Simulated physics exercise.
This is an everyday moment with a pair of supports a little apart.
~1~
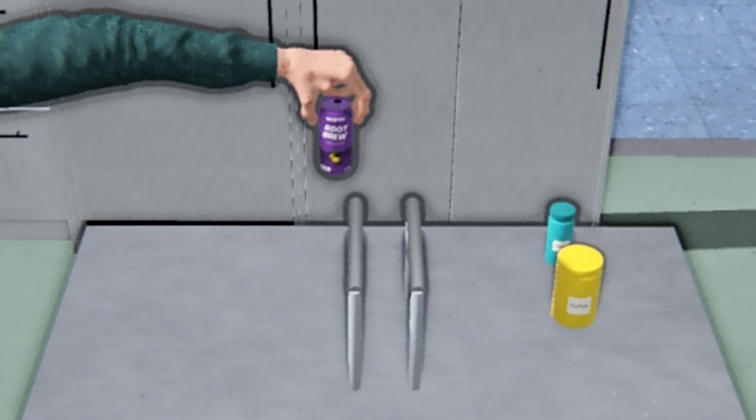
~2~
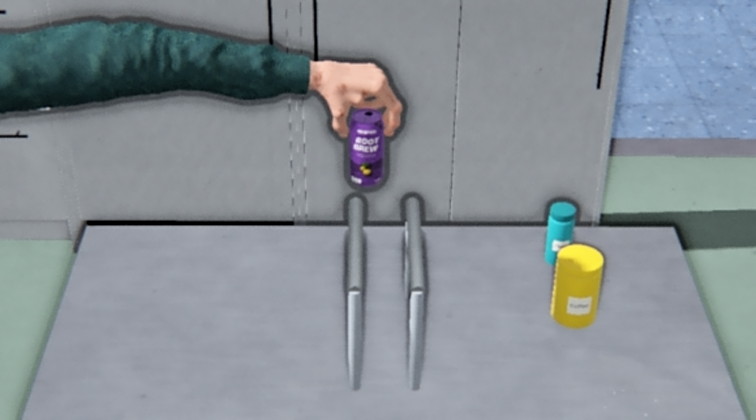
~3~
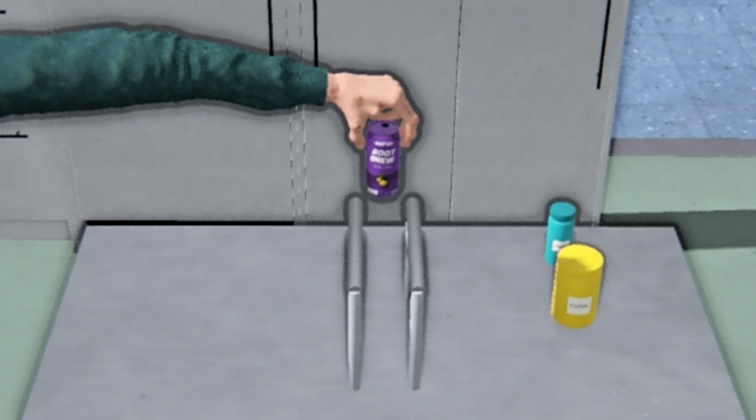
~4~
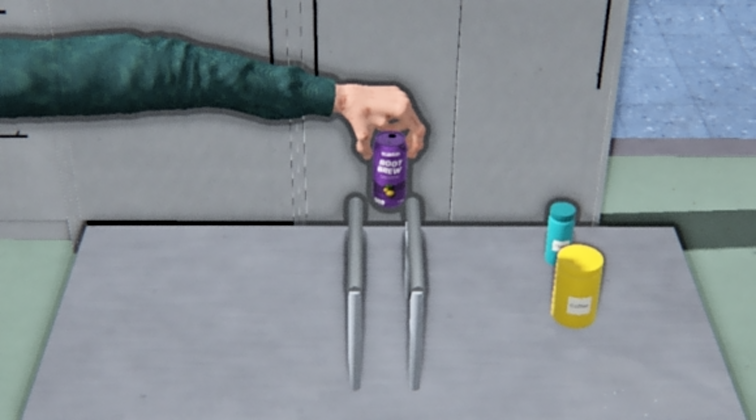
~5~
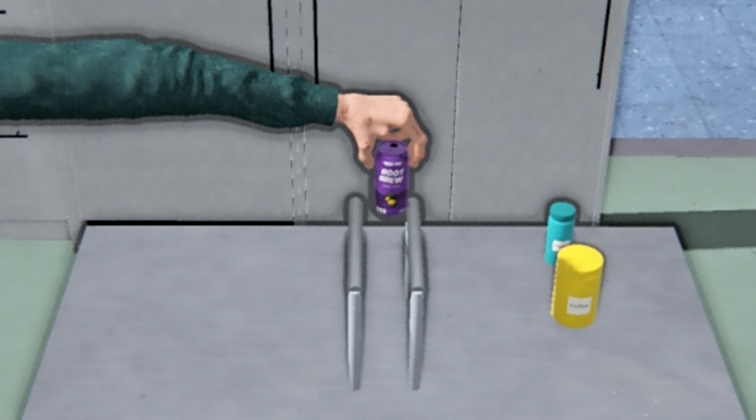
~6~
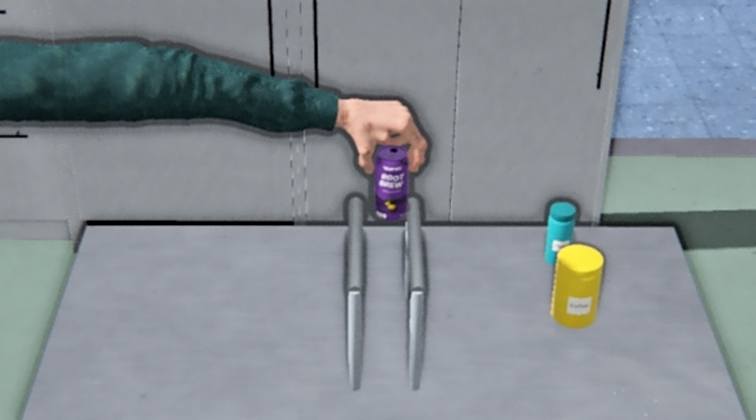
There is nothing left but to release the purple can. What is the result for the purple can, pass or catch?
Result: Pass.
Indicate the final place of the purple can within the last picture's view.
It winds up at roughly (389, 313).
Then, 0.20 s on from there, purple can shifted about its own width near (391, 209).
Then, 0.30 s on from there, purple can shifted well along near (390, 280).
Then, 0.40 s on from there, purple can shifted well along near (389, 299).
Then, 0.50 s on from there, purple can shifted well along near (389, 307).
In the end, moved from the start, purple can; the other 2 unmoved. At the end, from the last picture's camera, purple can near (389, 313). The can drops through.
